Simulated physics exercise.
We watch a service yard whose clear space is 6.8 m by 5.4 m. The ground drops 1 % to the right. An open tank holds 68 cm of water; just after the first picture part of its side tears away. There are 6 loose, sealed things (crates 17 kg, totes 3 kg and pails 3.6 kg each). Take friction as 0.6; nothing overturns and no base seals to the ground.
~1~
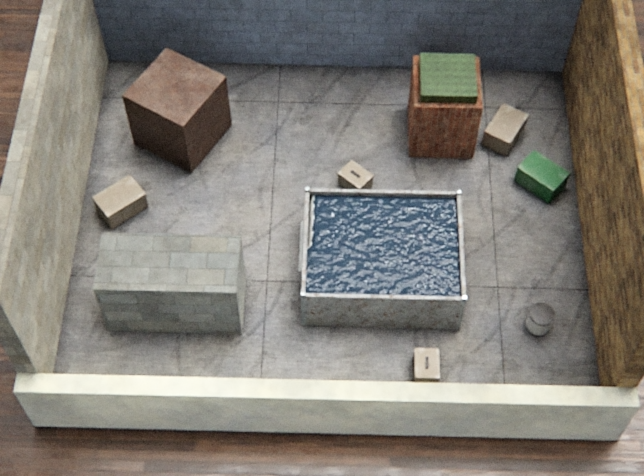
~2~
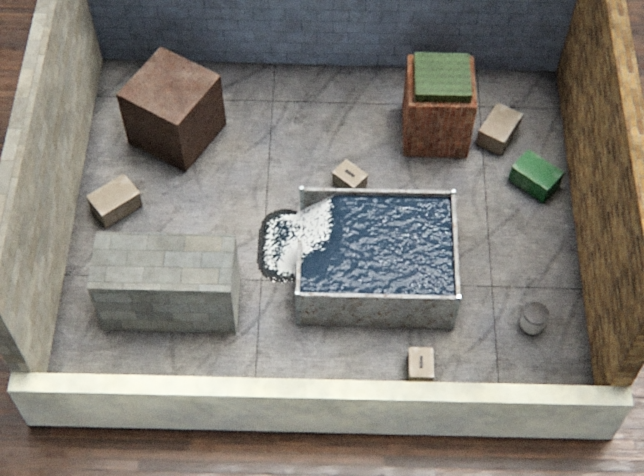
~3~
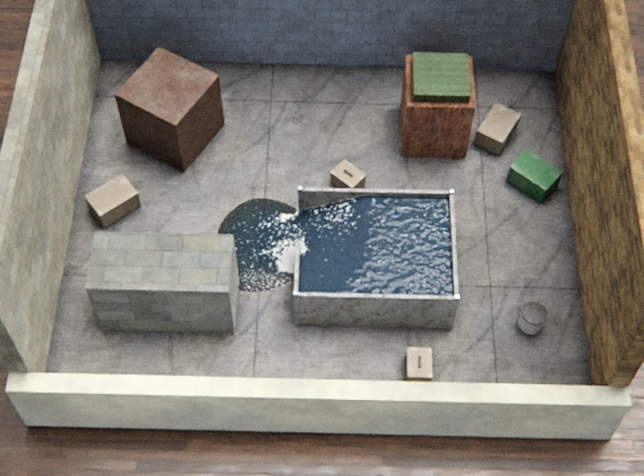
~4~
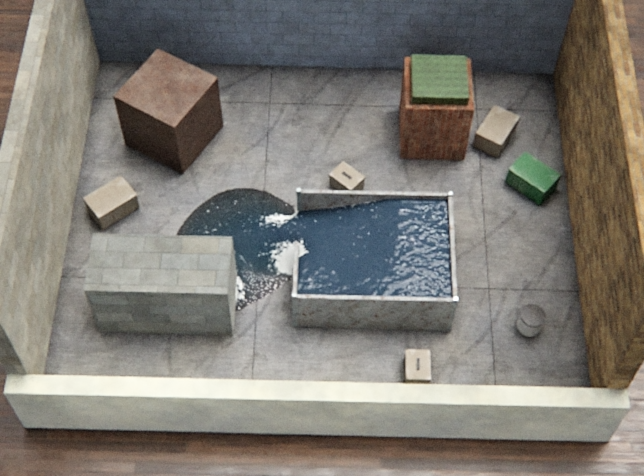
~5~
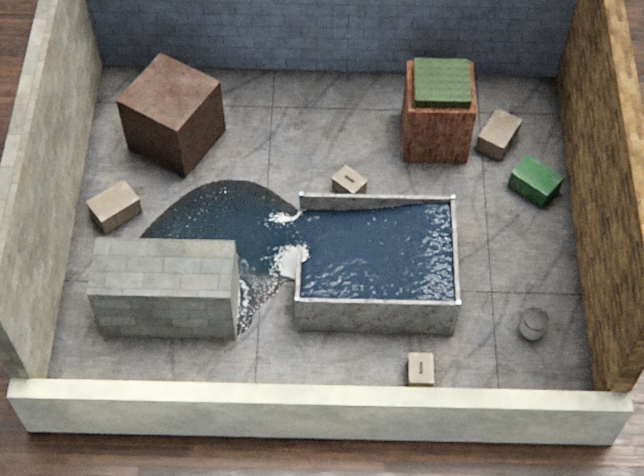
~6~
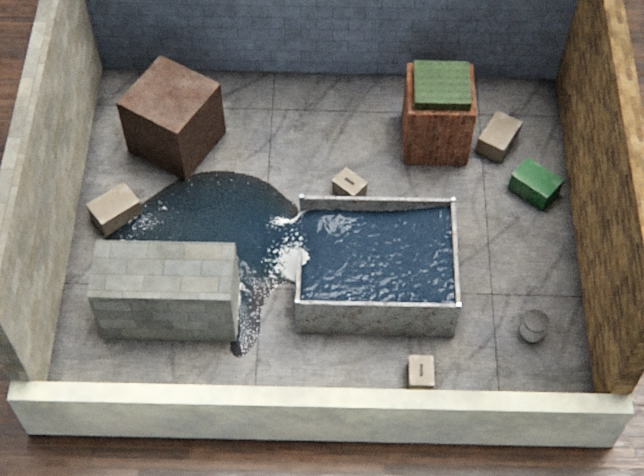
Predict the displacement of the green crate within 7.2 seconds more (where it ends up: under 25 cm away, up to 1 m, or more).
Green crate barely shifts.
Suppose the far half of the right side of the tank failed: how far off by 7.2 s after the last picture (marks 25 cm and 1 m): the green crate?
Then the green crate travels far.
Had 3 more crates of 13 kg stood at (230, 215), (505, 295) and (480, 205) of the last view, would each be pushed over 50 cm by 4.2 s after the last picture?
In turn: More, less, under.
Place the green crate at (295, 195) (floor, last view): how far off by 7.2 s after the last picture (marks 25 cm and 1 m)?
It holds its place.
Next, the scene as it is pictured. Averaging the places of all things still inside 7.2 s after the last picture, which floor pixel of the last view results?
At about (473, 223).
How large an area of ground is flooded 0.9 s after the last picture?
Roughly 11.5 m2.
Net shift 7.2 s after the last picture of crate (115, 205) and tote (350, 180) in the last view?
In that order: 400 cm, 40 cm.
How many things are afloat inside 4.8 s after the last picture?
At that moment 0.
Then, 0.9 s after the last picture the green crate is near (537, 177), 0.0 m from its start, aground; 1 afloat.
Then, 2.8 s after the last picture the green crate is near (537, 177), 0.0 m from its start, aground; 0 afloat.
Then, 4.8 s after the last picture the green crate is near (537, 177), 0.0 m from its start, aground; 0 afloat.
Then, 7.2 s after the last picture the green crate is near (537, 178), 0.0 m from its start, aground; 2 afloat.
